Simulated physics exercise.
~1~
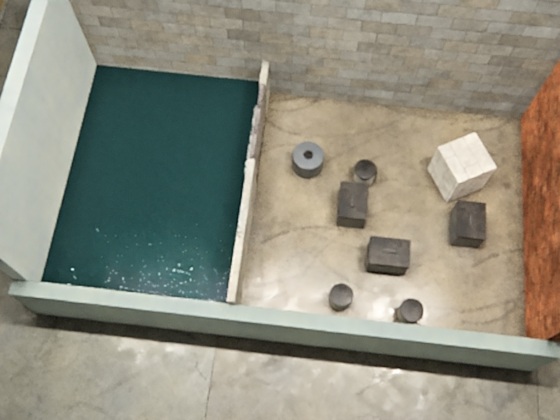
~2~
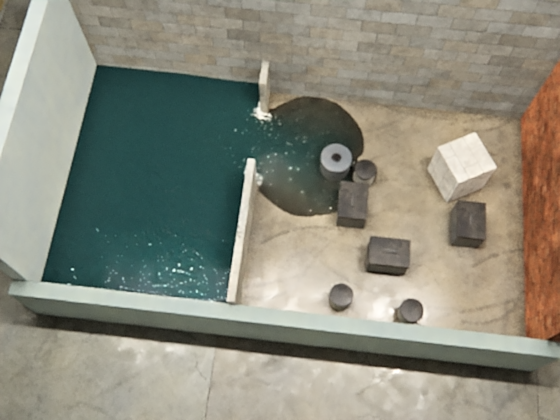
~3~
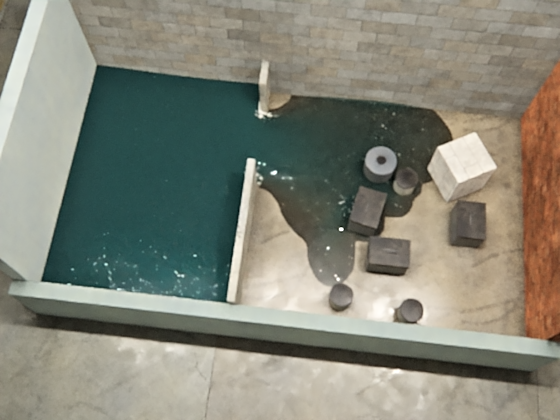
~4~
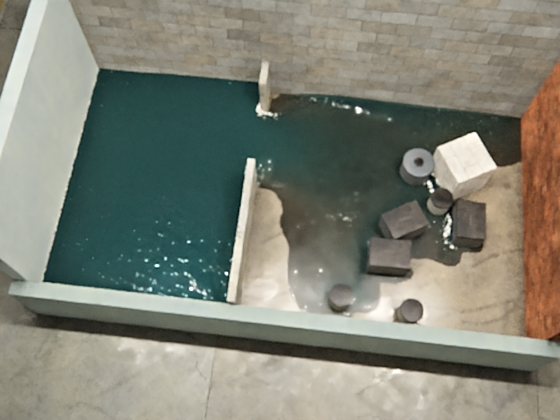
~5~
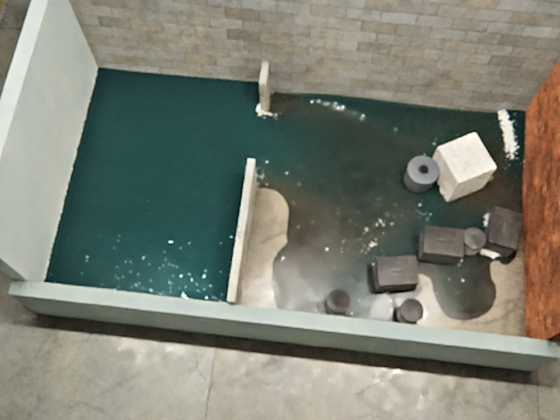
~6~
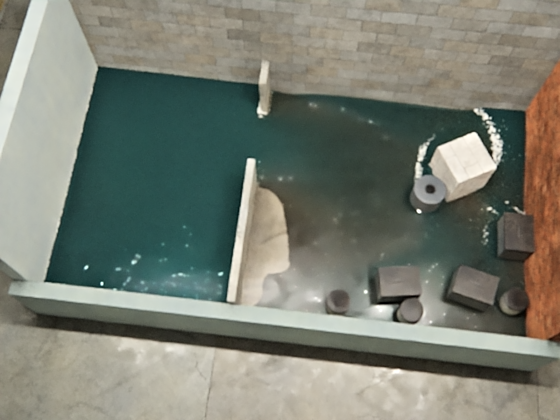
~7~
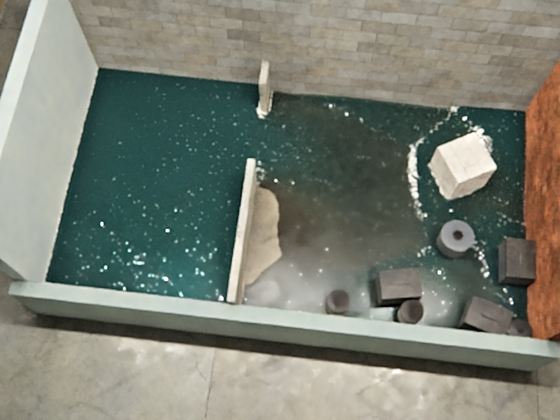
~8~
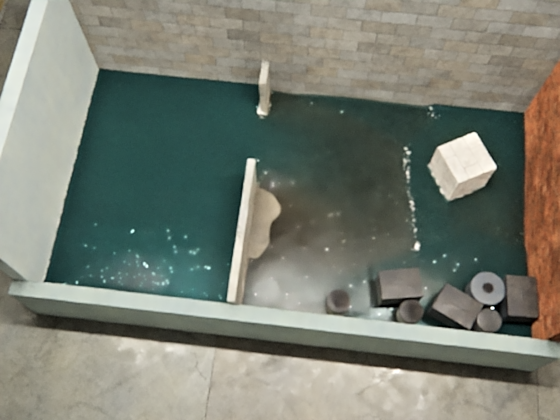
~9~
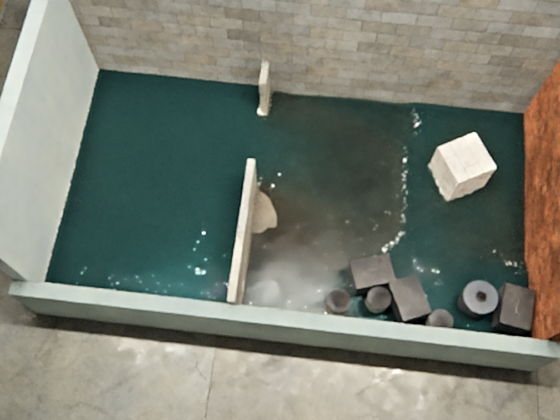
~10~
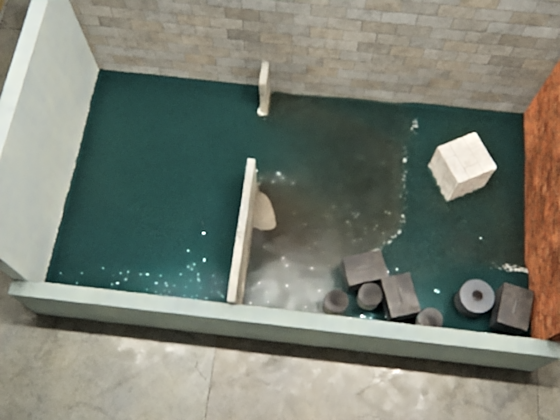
Dark teal water burst through a gap in the partition and spread across the bare floor, pushing the dark blocks and round pieces rightward, then down to the near wall, where they ended up clustered while the big pale cube stayed put.
